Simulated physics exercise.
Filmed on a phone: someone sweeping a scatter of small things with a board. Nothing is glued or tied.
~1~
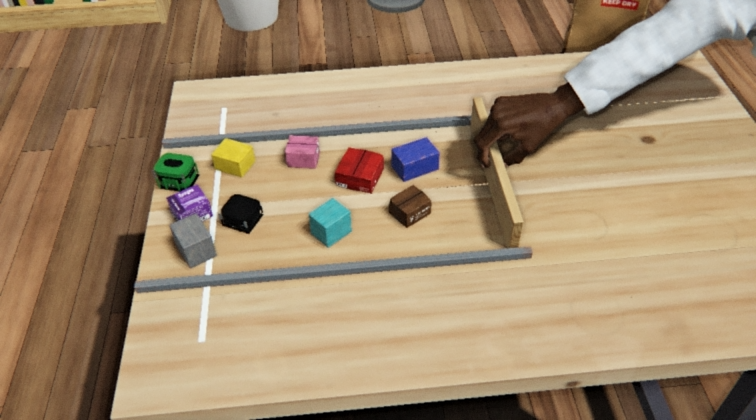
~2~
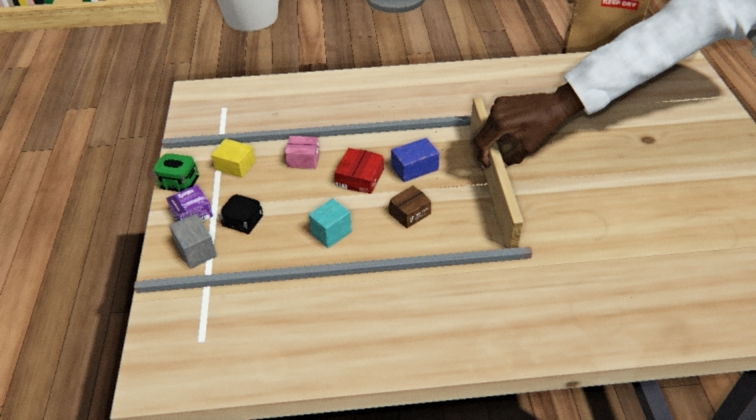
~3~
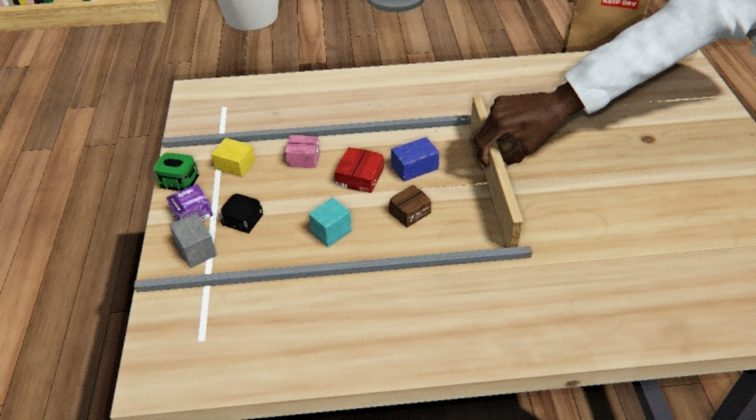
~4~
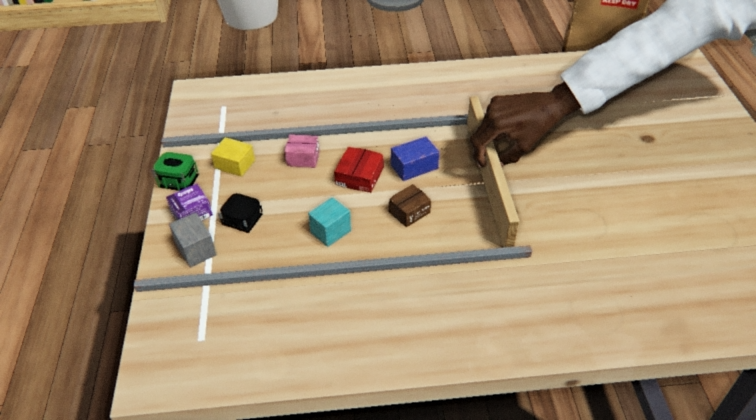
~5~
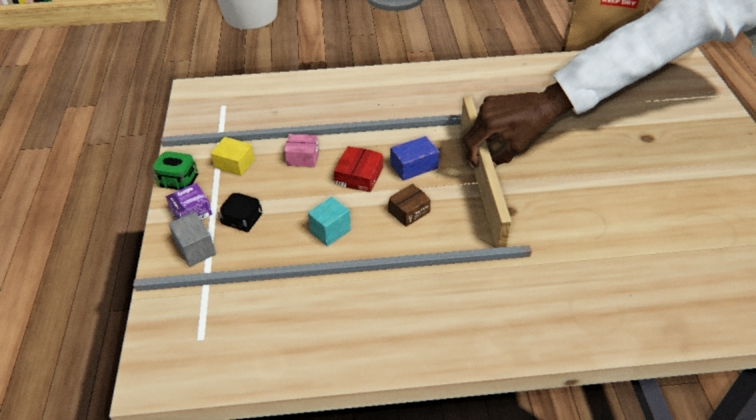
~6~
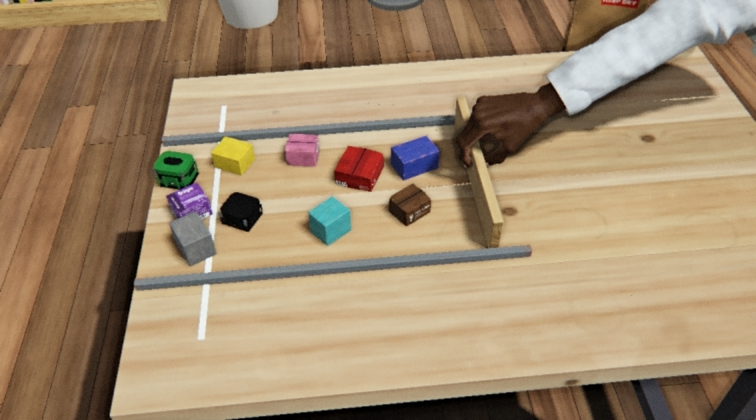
Wooden board in a person's hand sliding slightly left across a table between two rails, toward small colourful blocks that stay still.
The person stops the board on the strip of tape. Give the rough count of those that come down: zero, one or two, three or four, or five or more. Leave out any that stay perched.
Here the number that fall off is one or two.
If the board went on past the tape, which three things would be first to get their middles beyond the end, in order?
The order is the purple box, then the green case, then the red box.
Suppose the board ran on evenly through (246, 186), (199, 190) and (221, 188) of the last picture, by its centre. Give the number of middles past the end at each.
It would be 0, 3 and 1.
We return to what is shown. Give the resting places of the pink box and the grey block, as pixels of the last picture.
The pink box stops around (205, 147); the grey block around (162, 250).
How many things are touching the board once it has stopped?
4 of them.
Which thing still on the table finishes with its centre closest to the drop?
It is the red box.
Soon after, none off yet; green case at rest near (176, 171); purple box at rest near (190, 205); grey block at rest near (193, 239).
In the end, the number that fall off is one or two; gone, purple box and green case.
